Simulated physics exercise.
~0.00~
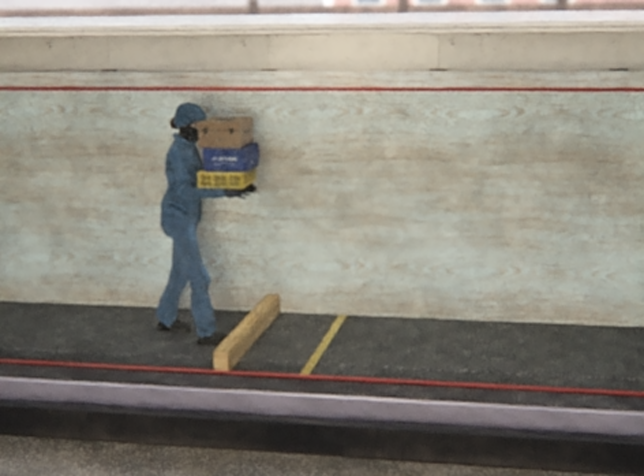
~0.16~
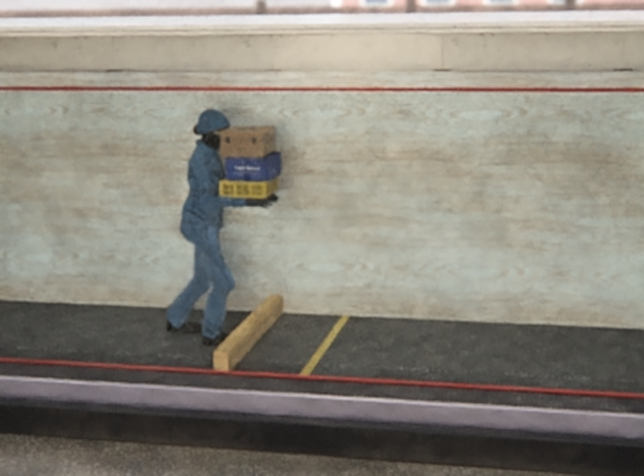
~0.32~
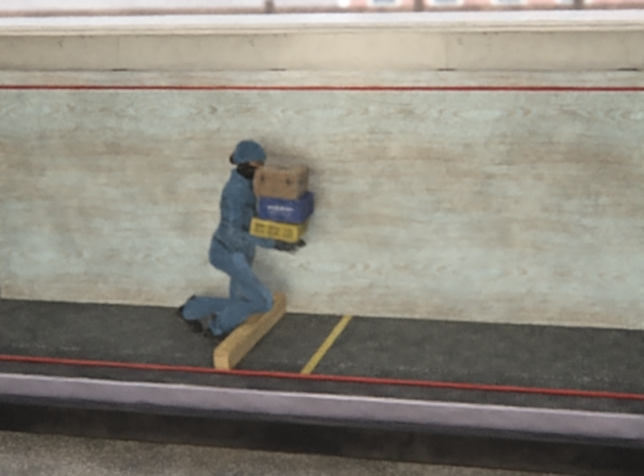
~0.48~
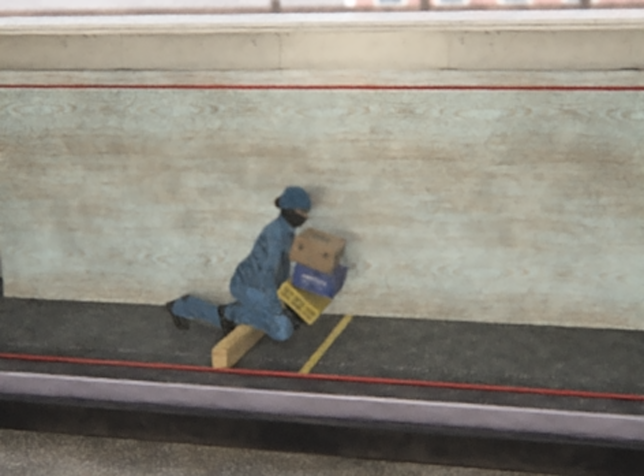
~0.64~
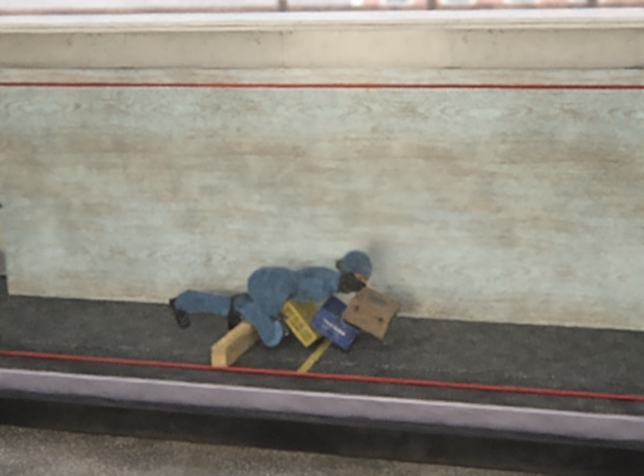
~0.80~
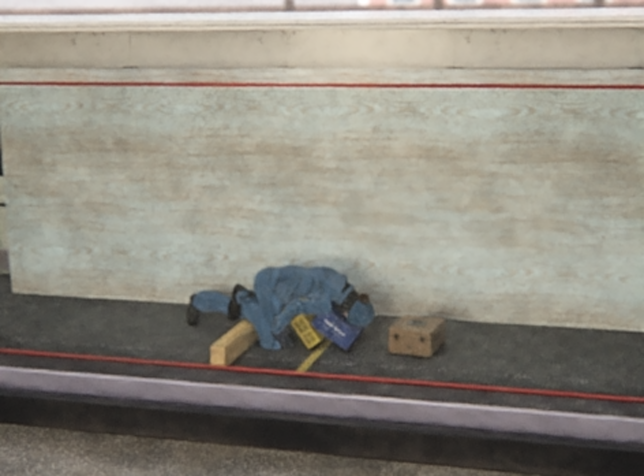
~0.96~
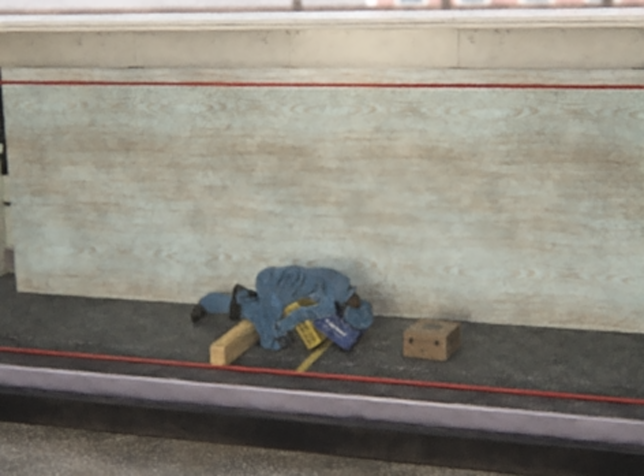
On a dark walkway beside a pale wall, a person in blue carrying three stacked boxes pitched forward over a wooden beam onto the ground; the brown box tumbled right, past the yellow line, while the yellow crate stayed short and the blue one crossed it.
